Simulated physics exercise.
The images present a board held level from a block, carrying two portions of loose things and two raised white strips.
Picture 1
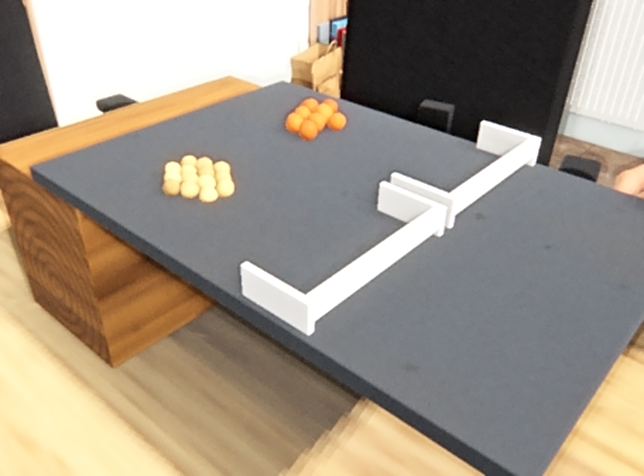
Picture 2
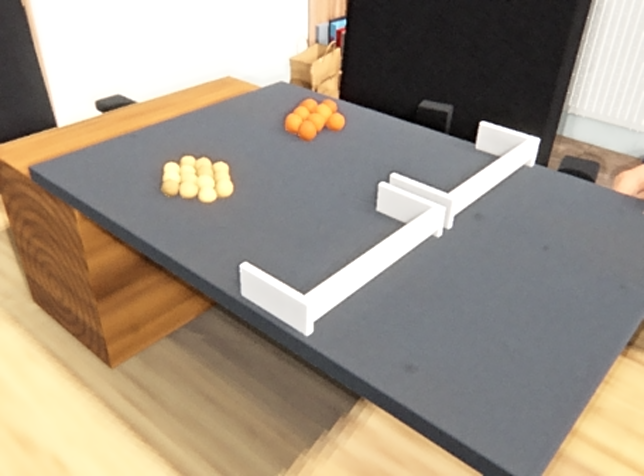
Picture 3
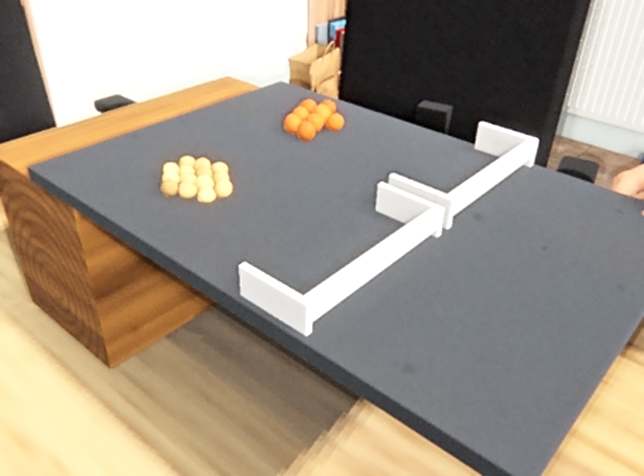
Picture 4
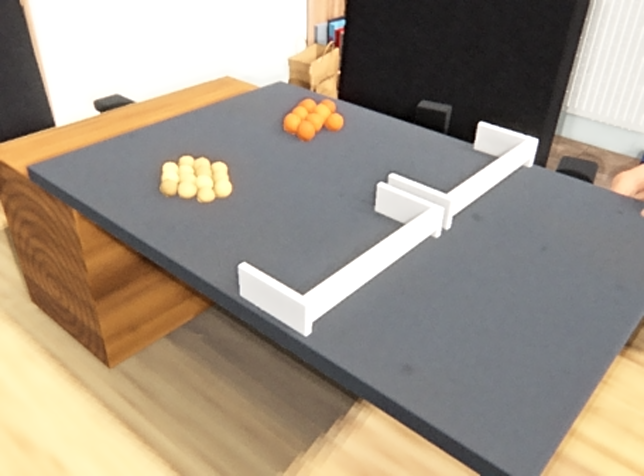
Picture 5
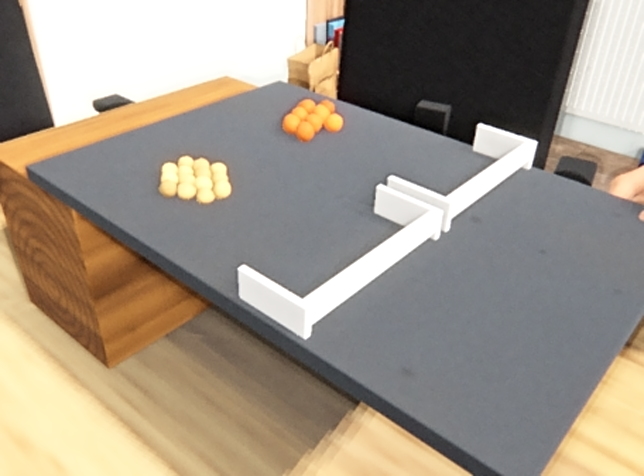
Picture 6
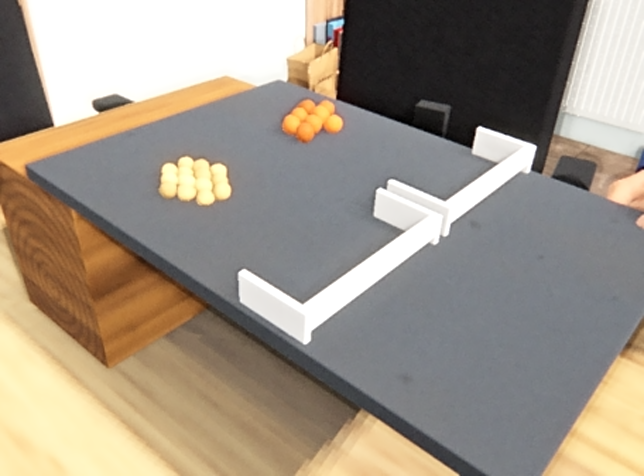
Hand at right edge keeping a grey board with pale and orange ball clusters and white strips almost still on a wooden block.
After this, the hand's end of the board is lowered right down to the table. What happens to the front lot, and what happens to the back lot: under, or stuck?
At the end, the front lot will likely find no way out, the back lot will likely find no way out.
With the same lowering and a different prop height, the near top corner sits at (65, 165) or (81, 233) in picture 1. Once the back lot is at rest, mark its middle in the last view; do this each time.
First try: (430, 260); second try: (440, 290).
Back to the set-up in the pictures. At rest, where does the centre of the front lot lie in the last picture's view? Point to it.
Looks like it settles around (328, 370).
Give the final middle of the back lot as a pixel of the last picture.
Looks to me like it ends up close to (439, 281).
Then, 0.69 s past the last view, board sloping at 16°; front lot on its way down; back lot on its way down.
Then, 1.30 s past the last view, board sloping at 28°; front lot has reached its gate; back lot has reached its gate.
Then, 1.82 s past the last view, board resting at 29°; front lot has reached its gate; back lot has reached its gate.
Finally, board resting at 29°; front lot gathered behind its gate; back lot gathered behind its gate.
